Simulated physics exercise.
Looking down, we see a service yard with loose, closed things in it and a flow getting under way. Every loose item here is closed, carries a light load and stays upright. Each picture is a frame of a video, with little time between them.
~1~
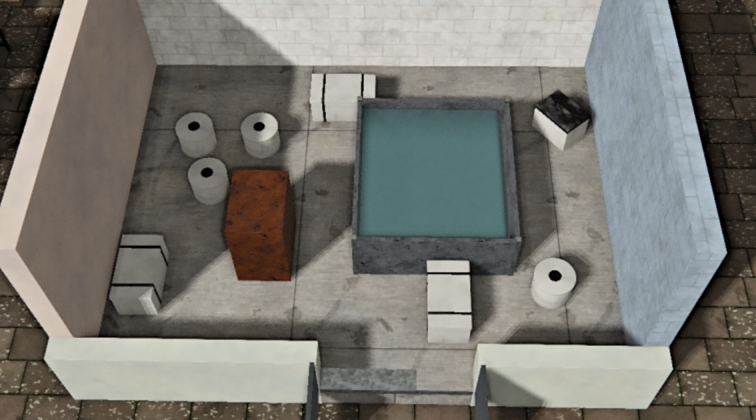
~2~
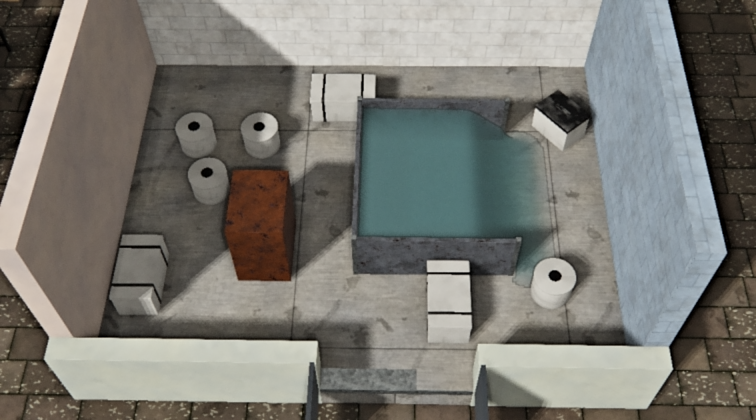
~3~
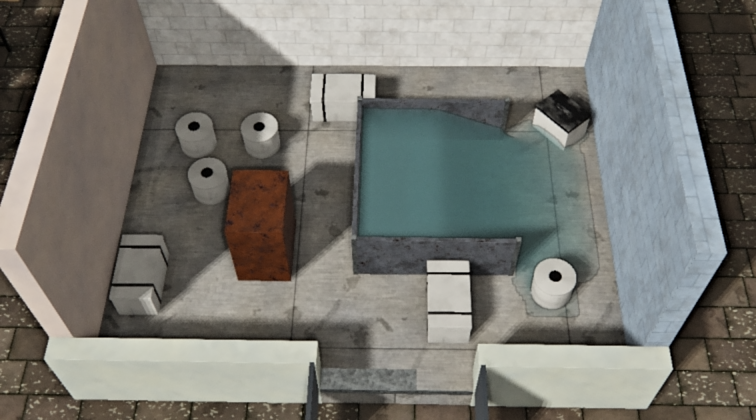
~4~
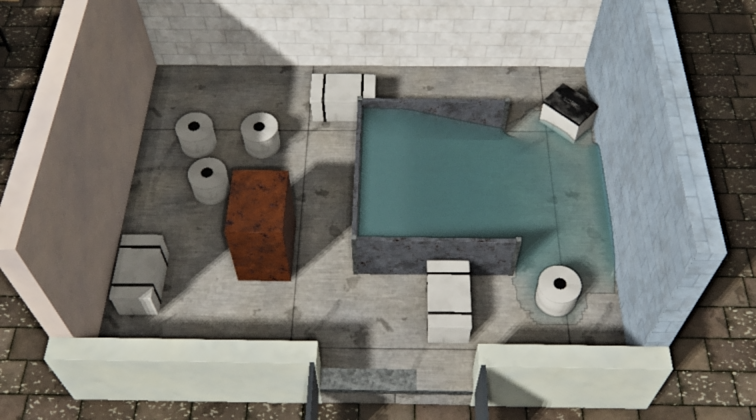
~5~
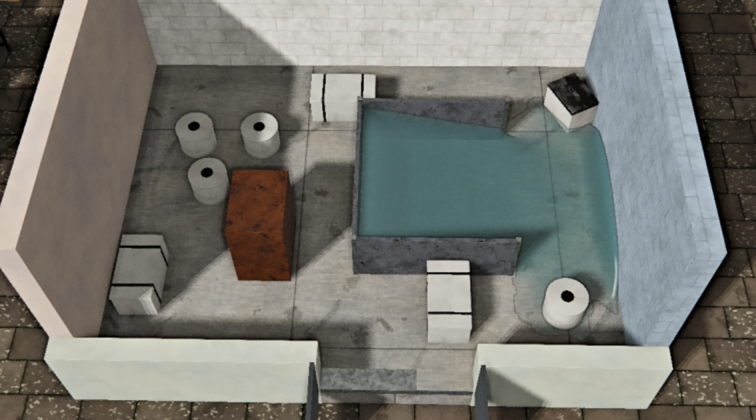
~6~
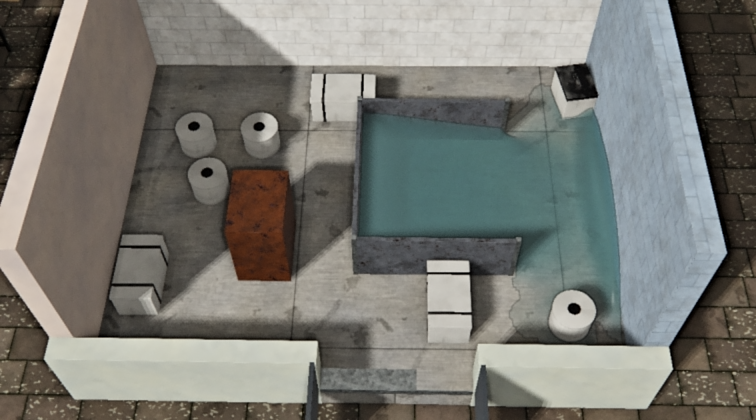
Water poured out through the open right side of a gray-walled pool and spread to the blue wall, then pushed a white chest back and a white tub forward while everything else stayed put.
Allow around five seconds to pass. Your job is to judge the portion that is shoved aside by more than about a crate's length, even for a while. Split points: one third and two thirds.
Band: Two thirds or more.
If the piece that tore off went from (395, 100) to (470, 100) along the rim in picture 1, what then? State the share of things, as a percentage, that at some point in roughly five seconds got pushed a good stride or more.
I'd say near 80 %.
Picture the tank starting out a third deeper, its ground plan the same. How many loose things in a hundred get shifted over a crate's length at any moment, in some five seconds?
Close to 90 %.
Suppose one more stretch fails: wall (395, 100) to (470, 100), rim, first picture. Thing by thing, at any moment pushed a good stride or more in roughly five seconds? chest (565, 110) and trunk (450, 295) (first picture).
Here's the pair: Made it that far, then came up short.
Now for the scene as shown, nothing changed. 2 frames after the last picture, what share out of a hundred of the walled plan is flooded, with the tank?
That works out to about 30 in a hundred.
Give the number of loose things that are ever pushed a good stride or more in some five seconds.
By my count, 7.
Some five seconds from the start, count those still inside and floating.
Counted: 7.
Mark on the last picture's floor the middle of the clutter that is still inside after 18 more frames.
I'd say roughly (261, 197).
A moment on, 2 of 8 are well off their spots; 0 afloat.
Next, 2 of 8 are well off their spots; 1 afloat.
Later, 5 of 8 are well off their spots; 4 afloat.
In the end, 7 of 8 are well off their spots, and 7 have been at some point; 7 afloat.
